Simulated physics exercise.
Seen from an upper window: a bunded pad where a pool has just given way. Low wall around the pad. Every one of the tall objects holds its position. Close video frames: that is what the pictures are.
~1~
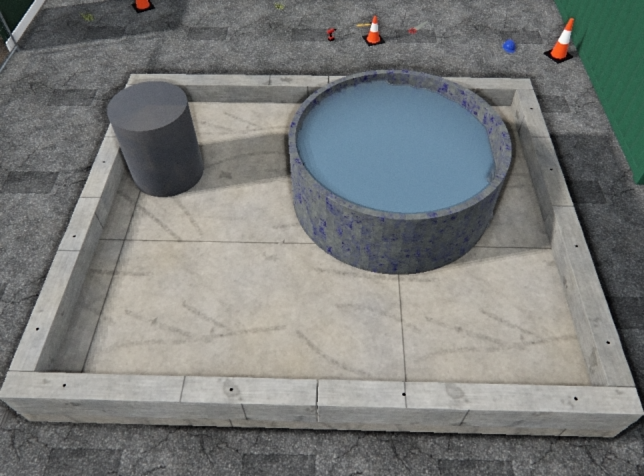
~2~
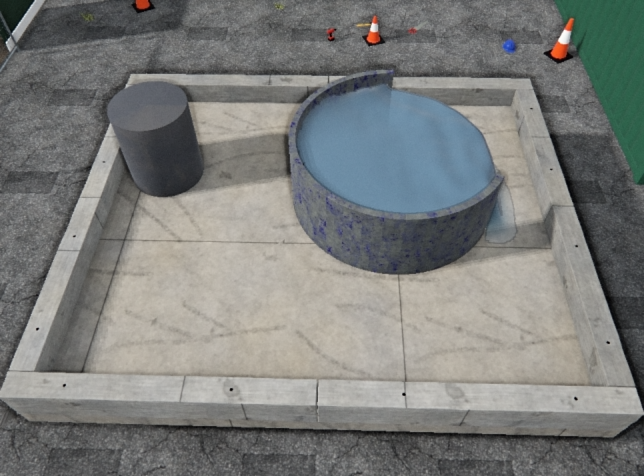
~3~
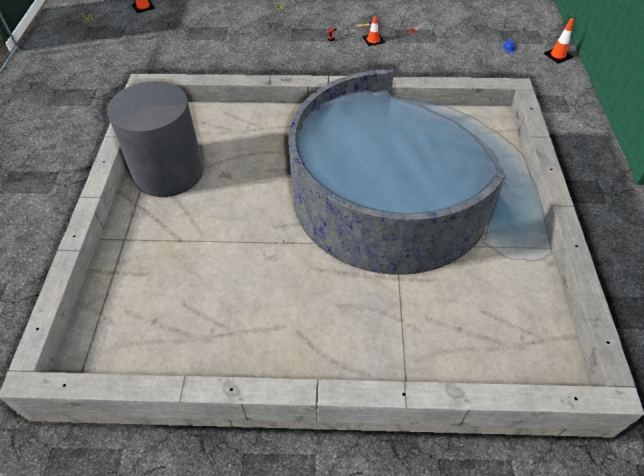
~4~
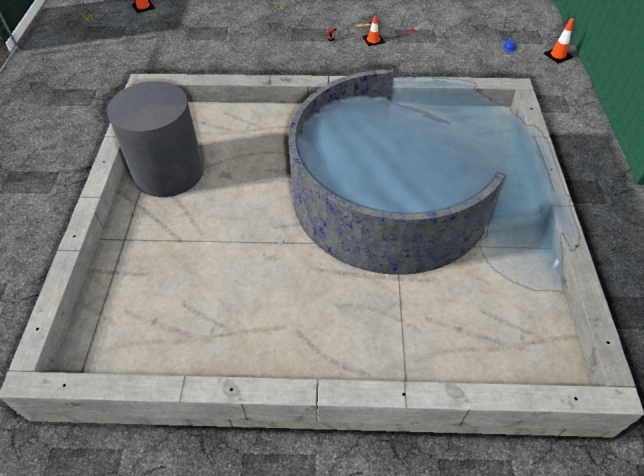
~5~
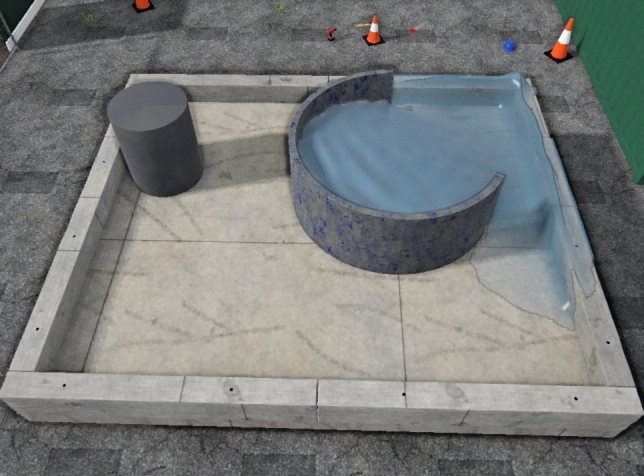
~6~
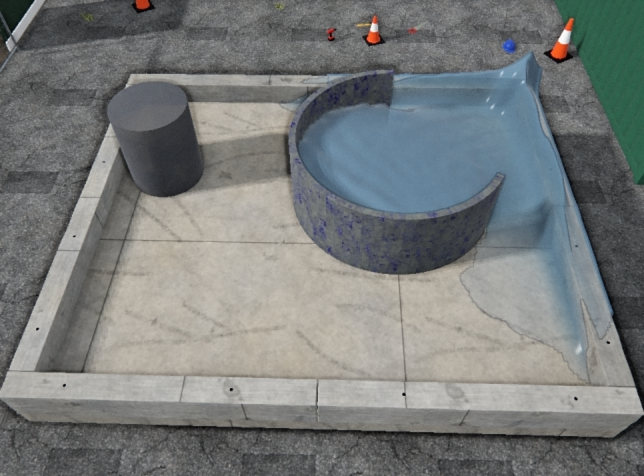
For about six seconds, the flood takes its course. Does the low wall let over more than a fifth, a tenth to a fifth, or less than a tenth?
It lets over more than a fifth.
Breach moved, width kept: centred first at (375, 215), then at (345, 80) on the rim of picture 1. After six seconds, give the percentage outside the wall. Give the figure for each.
It works out to some 16 per cent the first time and some 28 per cent the second.
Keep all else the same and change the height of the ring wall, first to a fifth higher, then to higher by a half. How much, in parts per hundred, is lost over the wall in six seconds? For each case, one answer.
Near 20 and 12 in a hundred.
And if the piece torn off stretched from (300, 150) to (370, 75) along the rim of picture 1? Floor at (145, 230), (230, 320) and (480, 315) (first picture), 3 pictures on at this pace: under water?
Taking them as listed, I'd say drenched, unwetted and unwetted.
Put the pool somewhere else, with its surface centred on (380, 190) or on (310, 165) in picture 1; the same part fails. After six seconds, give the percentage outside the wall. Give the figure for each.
Roughly 22 per cent in the first case and 18 per cent in the second.
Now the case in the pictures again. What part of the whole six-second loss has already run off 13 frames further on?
Roughly 95 percent of it.
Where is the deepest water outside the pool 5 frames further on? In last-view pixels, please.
Check close to (497, 130).
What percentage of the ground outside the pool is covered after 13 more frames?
I reckon around 70 %.
A moment on, water covers 30 % of the floor; the low wall has let 7 % over.
Next, water covers 40 % of the floor; the low wall has let 13 % over.
Then, water covers 60 % of the floor; the low wall has let 26 % over.
Later, water covers 75 % of the floor; the low wall has let 27 % over.
In the end, water covers 80 % of the floor; the low wall has let 27 % over.
